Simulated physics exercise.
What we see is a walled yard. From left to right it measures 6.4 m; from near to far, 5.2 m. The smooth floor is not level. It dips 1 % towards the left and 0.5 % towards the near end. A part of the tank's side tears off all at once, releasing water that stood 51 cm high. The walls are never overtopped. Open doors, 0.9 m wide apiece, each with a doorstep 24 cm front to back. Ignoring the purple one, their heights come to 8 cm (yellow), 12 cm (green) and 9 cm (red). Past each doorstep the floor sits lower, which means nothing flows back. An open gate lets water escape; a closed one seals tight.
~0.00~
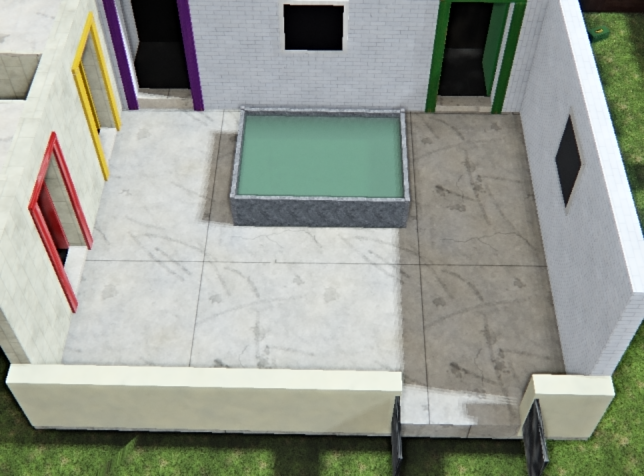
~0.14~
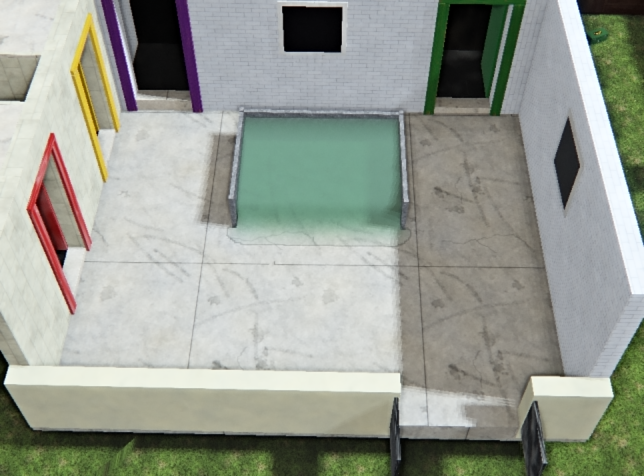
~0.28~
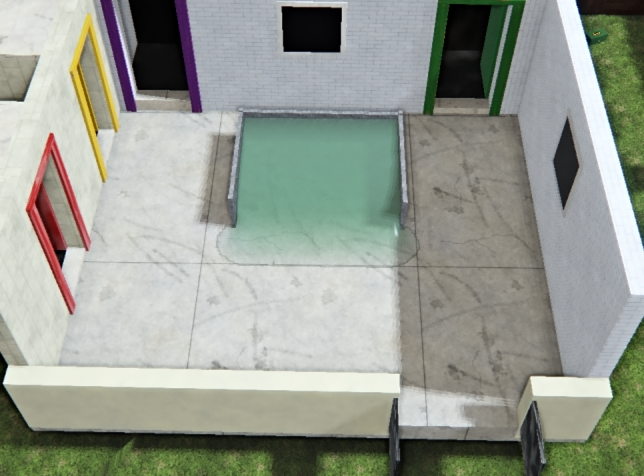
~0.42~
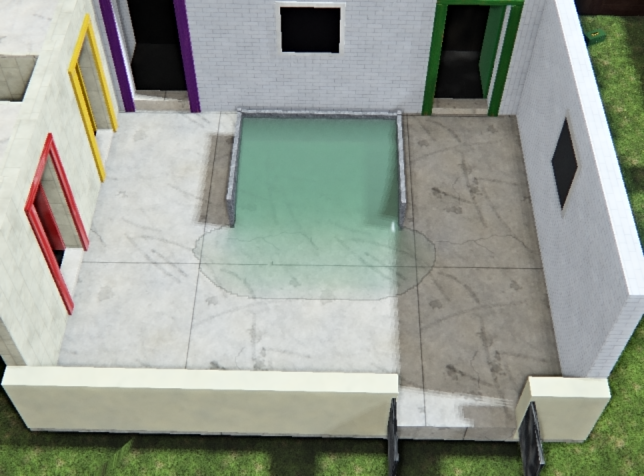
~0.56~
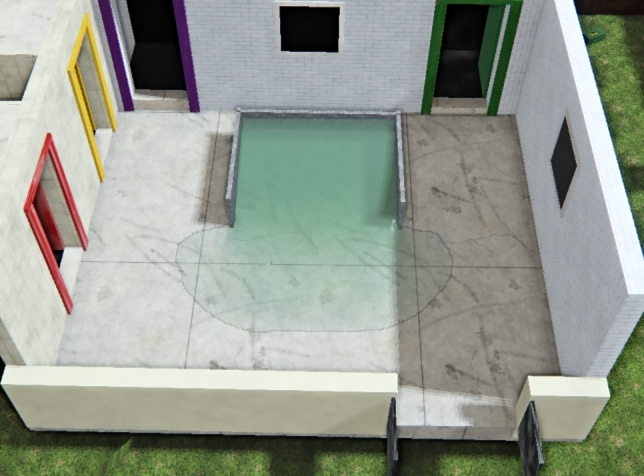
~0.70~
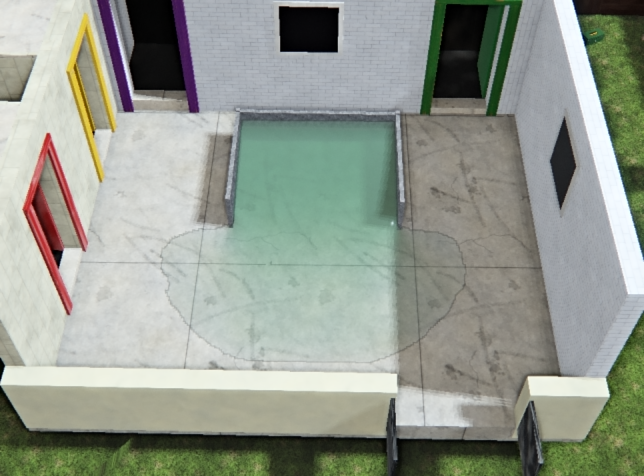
A walled yard holds a tank whose near side vanishes, and water spreads across the floor.
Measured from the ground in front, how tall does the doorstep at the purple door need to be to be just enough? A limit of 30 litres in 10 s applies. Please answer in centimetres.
It needs to be about 8.5 cm tall.
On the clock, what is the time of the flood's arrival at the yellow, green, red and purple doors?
Yellow 4.0 s, green 7.0 s, red 2.4 s, purple 4.5 s.
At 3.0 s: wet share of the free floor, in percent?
I'd say near 50 percent is wet.
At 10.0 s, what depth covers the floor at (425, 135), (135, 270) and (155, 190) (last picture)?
Close to 5, 6 and 9 cm deep.
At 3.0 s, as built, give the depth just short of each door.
Centimetres: Yellow = 0, green = 0, red = 5, purple = 0.
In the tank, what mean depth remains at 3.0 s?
I'd put it at some 10 centimetres on average.
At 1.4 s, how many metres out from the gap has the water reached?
It gets close to 3.4 metres out.
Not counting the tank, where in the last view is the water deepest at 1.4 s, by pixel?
Around pixel (295, 405).
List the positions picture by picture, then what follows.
The tank at (321, 156) is whole and still, 51 cm deep; the purple door at (157, 60) is dry, in the first frame.
Water pours out at (319, 218) and has run 0.3 m, to (238, 238); about 6 cm deep outside, 51 cm at the back, in the second frame.
Water pours out at (318, 220) and has run 0.6 m, to (240, 259); about 9 cm deep outside, 51 cm at the back, in the third frame.
Water pours out at (316, 220) and has run 1.2 m, to (244, 291); about 8 cm deep outside, 50 cm at the back, in the fourth frame.
Water pours out at (316, 220) and has run 1.7 m, to (263, 325); about 7 cm deep outside, 44 cm at the back, in the fifth frame.
The gap is at (315, 220), the front 2.1 m out at (246, 353); the back of the tank holds 43 cm; the purple door at (153, 62), 3.5 m from the gap, is still 2.7 m from the nearest water, in the sixth frame.
After 1.4 s water covers 40 % of the floor, deepest (33 cm) near (295, 405); it has not reached the purple door.
After 3.0 s water covers 50 % of the floor, deepest (34 cm) near (48, 401); it has not reached the purple door.
After 10.0 s water covers 95 % of the floor, deepest (12 cm) near (96, 201); 9 cm at the purple door, 0 litres in over its 22 cm doorstep.
At the purple door as built, the water arrived by 4.7 s and peaked near 14 cm at 5.2 s.
Run again over the same 10 s with other heights there, 69 litres in over 6.5 cm, 12 litres over 10.5 cm. The limit of 30 litres is kept from about 8.5 cm up.
